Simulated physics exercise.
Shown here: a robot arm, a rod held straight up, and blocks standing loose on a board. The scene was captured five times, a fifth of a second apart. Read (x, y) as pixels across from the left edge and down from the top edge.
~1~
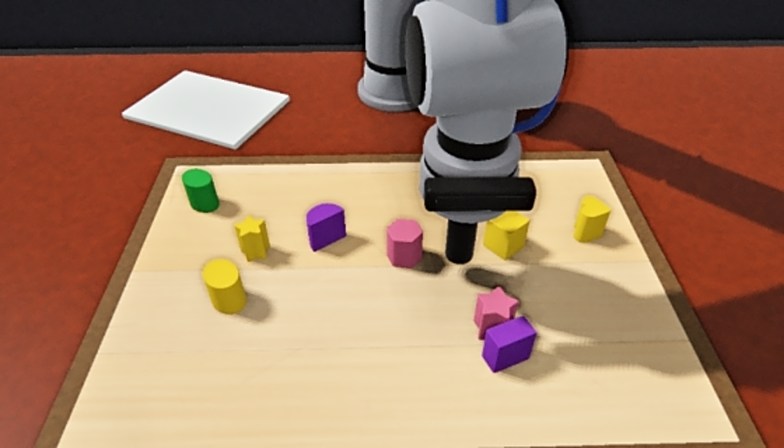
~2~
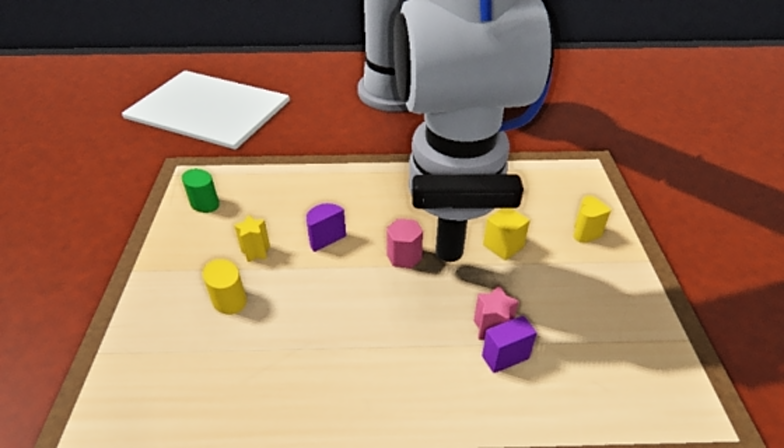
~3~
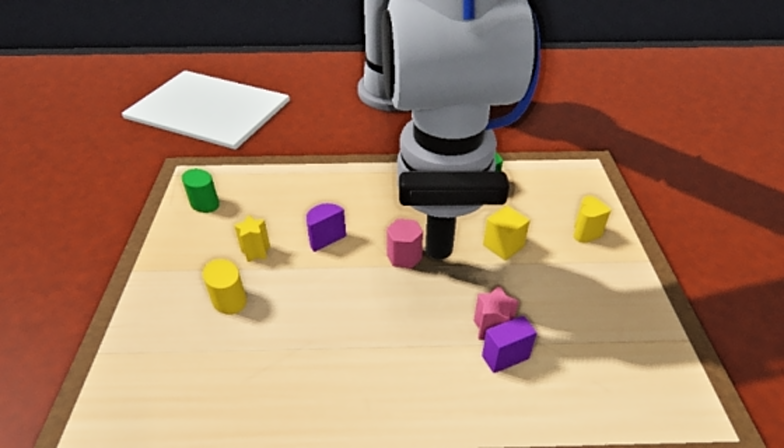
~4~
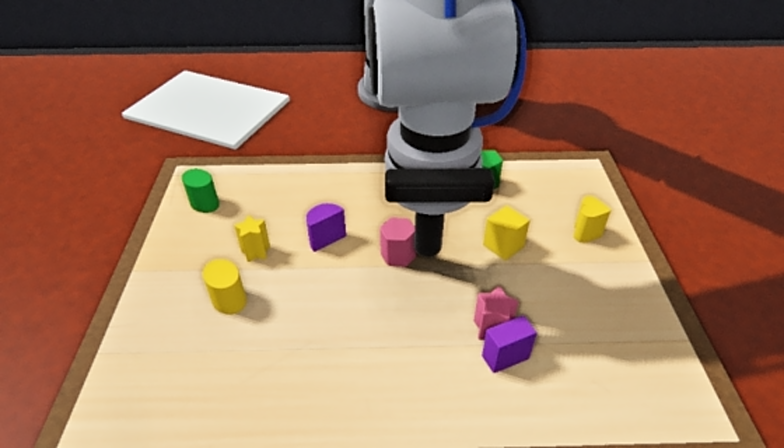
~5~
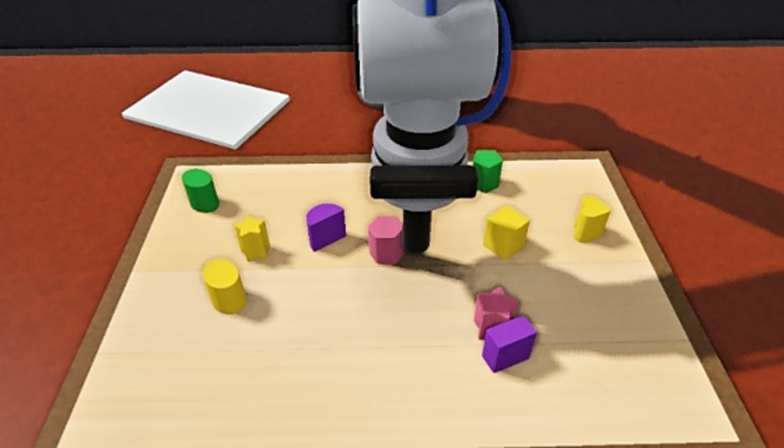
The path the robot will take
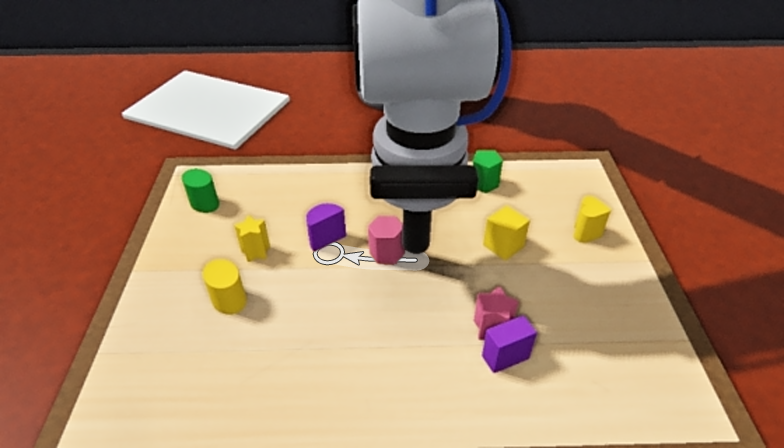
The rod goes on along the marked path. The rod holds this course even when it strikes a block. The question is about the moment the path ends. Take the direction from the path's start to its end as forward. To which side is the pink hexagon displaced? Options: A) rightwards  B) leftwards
A
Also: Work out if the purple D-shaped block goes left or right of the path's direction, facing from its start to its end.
It's pushed right.
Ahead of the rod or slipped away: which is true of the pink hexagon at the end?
Prediction: Still leading.
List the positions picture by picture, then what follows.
The first picture shows rod's lower end at (459, 256); yellow star at (250, 225); purple D-shaped block at (323, 212); pink hexagon at (405, 229).
The second picture shows rod at (449, 254); blocks still.
The third picture shows rod at (439, 251); blocks still.
The fourth picture shows rod at (428, 248); pink hexagon at (398, 228).
The fifth picture shows rod at (416, 245); yellow star at (250, 225); purple D-shaped block at (323, 212); pink hexagon at (386, 226).
Drawn move, from (415, 260) over (371, 259) to (329, 253).
Halfway along, rod at (370, 244); purple D-shaped block at (320, 210); pink hexagon at (342, 221), turned 20° clockwise.
At the end, rod at (327, 238); yellow star still; purple D-shaped block at (295, 195), turned 25° clockwise; pink hexagon at (305, 211), turned 45° clockwise.
